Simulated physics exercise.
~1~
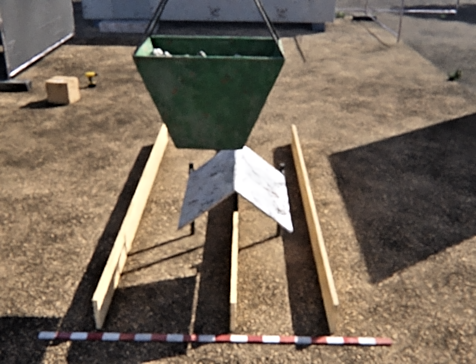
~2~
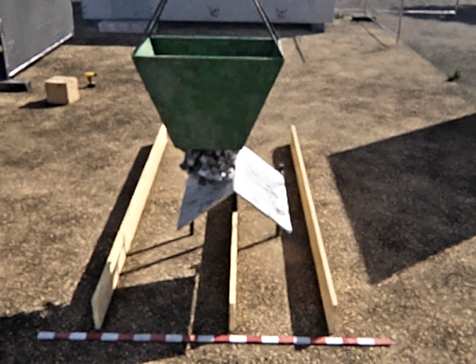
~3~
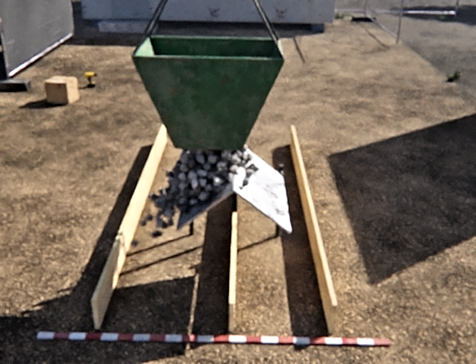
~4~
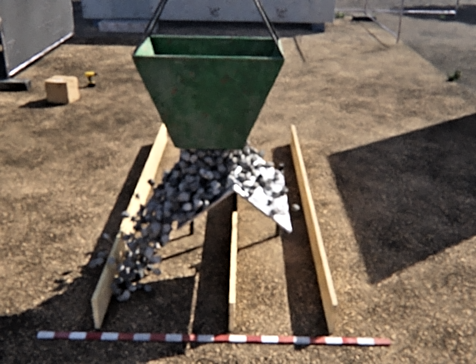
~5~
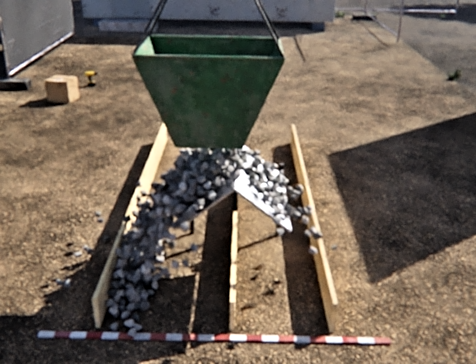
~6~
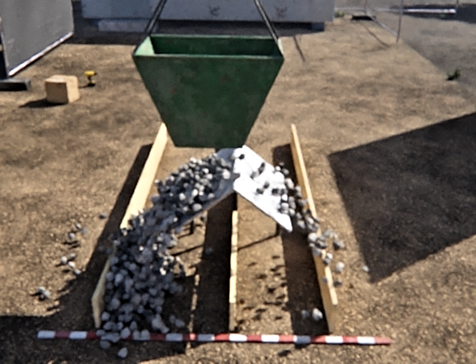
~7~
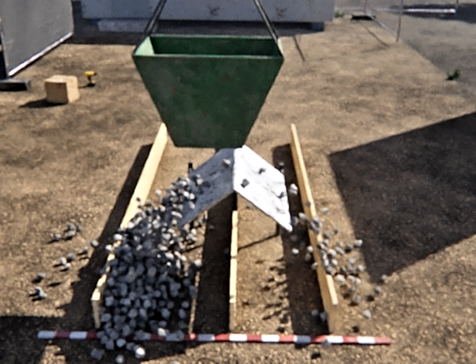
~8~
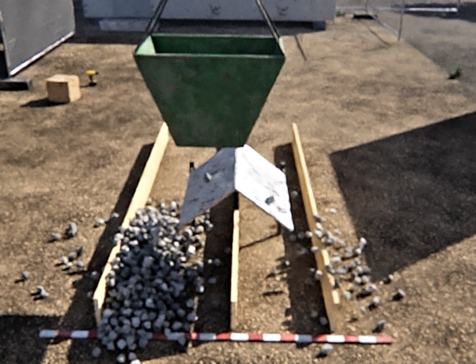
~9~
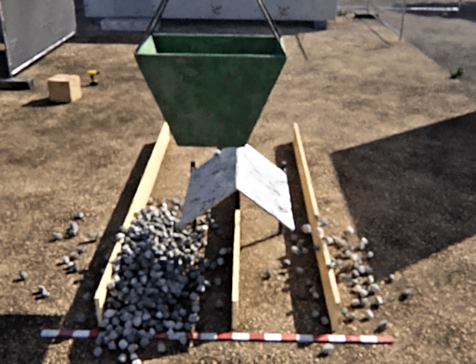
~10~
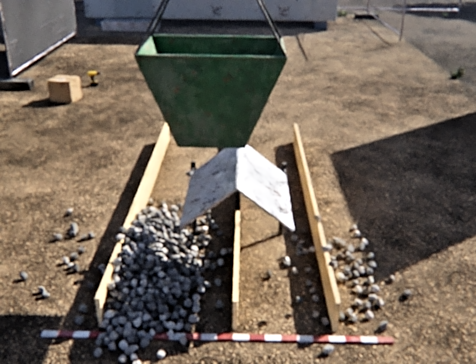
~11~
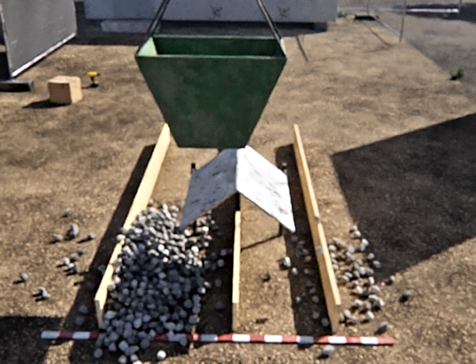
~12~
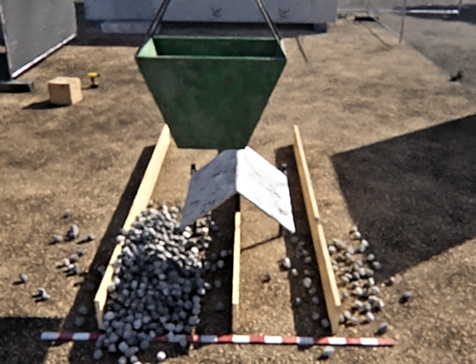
On a patch of brown, gritty open ground, seen from above and in front with a slight sway, a green skip hangs still over a pale, roof-shaped steel plate. Three wooden planks mark off two bays, with a red and white striped pole lying across the near end. Grey stones drop from the skip's bottom and pour mostly down the left slope, while a smaller stream runs right. Some bounce past the outer planks as the slopes clear. The stones settle in a thick heap in the left bay, with a few in the right bay and scattered outside both.
